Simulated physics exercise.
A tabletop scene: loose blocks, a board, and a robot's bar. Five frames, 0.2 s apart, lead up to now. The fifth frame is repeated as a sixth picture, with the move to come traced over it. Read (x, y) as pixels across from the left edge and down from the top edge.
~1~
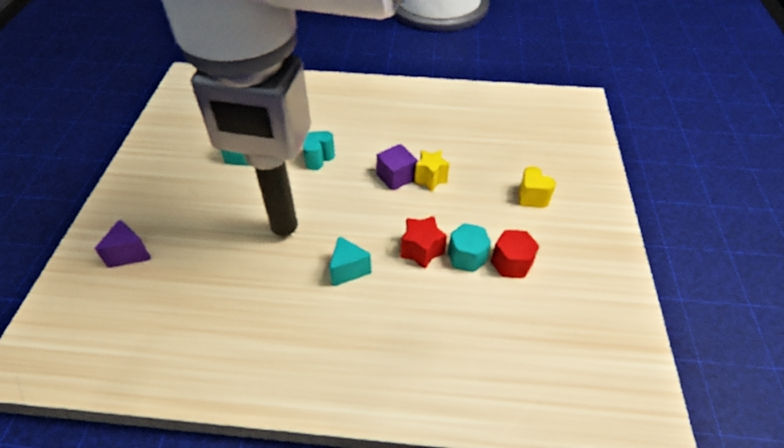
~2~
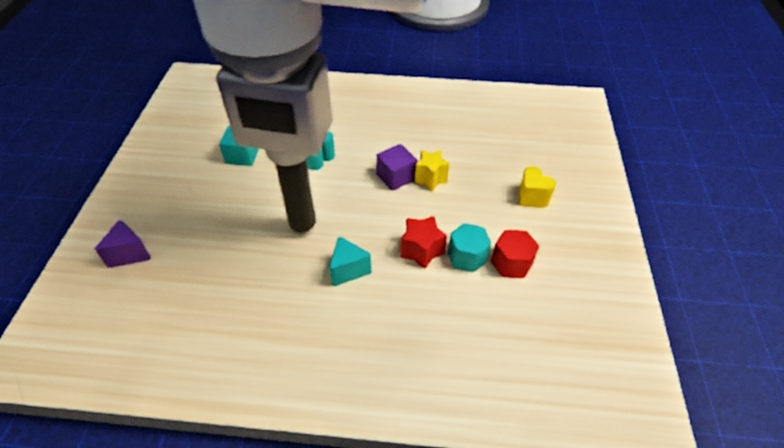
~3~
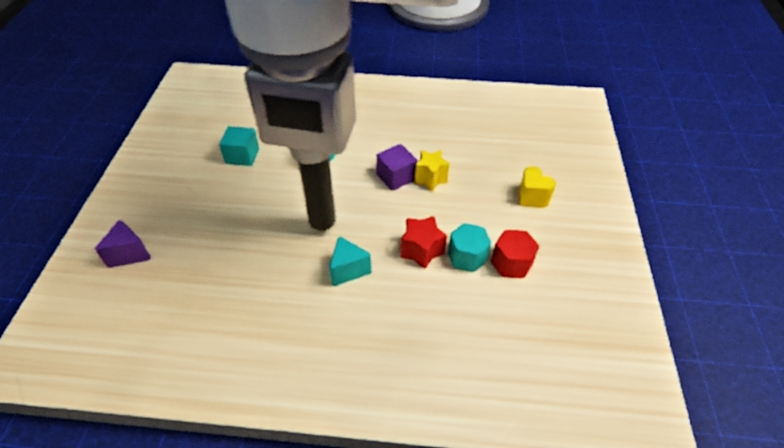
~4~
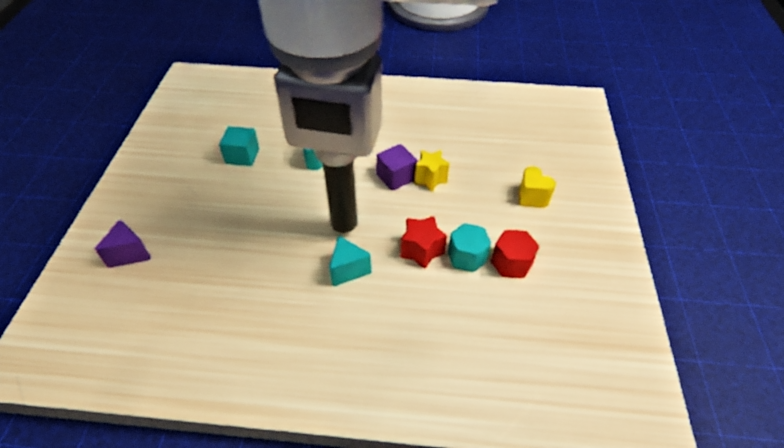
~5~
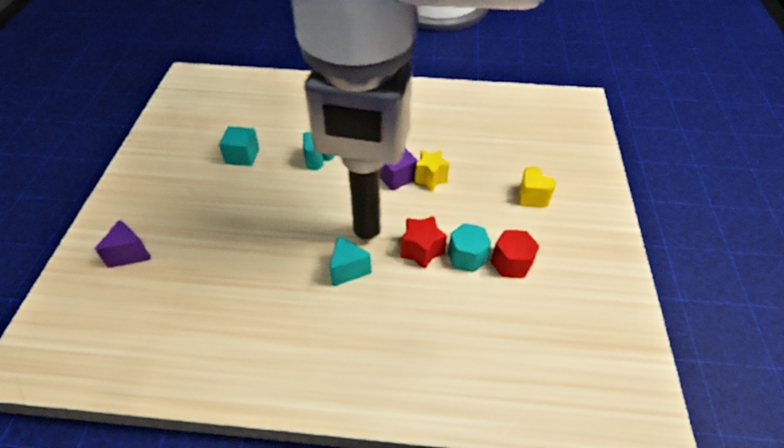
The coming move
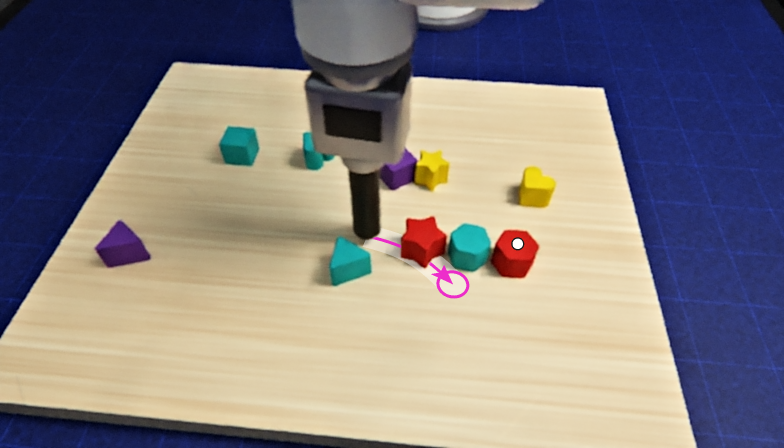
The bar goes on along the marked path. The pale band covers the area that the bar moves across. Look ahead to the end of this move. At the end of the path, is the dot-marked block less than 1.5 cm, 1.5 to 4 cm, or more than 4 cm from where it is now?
Movement: 1.5 to 4 cm.
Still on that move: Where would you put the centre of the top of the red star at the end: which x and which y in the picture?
The point I'd pick in the picture is (492, 267).
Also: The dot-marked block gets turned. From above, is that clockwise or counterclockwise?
From above, it turns clockwise.
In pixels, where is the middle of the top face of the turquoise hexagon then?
It will end up at (510, 241).
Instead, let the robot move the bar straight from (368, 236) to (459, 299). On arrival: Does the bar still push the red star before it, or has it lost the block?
By the time the path ends, the red star has slid off to the side or behind.
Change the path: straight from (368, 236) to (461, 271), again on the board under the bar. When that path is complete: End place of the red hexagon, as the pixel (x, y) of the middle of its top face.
At roughly (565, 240).
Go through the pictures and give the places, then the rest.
Bar tip (285, 227); block tops, turquoise triangular piece (347, 252); red star (423, 231); turquoise hexagon (471, 237); red hexagon (518, 244), in the first picture.
Bar (303, 223); blocks unchanged, in the second picture.
Bar (323, 222); blocks unchanged, in the third picture.
Bar (345, 224); blocks unchanged, in the fourth picture.
Bar (367, 230); turquoise triangular piece (347, 252); red star (423, 231); turquoise hexagon (471, 237); red hexagon (518, 244), in the fifth picture.
Path on the board, from (368, 236) through (399, 246) and (428, 262) to (453, 284); the dot is on the red hexagon.
The first path, step by step. One third of the way, bar (400, 240); red star (431, 234); turquoise hexagon (475, 238).
Two thirds of the way, bar (429, 257); red star (463, 250); turquoise hexagon (497, 239), turned 35° anticlockwise; red hexagon (538, 244), turned 20° clockwise.
At the end, bar (454, 279); turquoise triangular piece in place; red star (492, 267), turned 20° anticlockwise; turquoise hexagon (510, 241), turned 75° anticlockwise; red hexagon (551, 240), turned 35° clockwise.
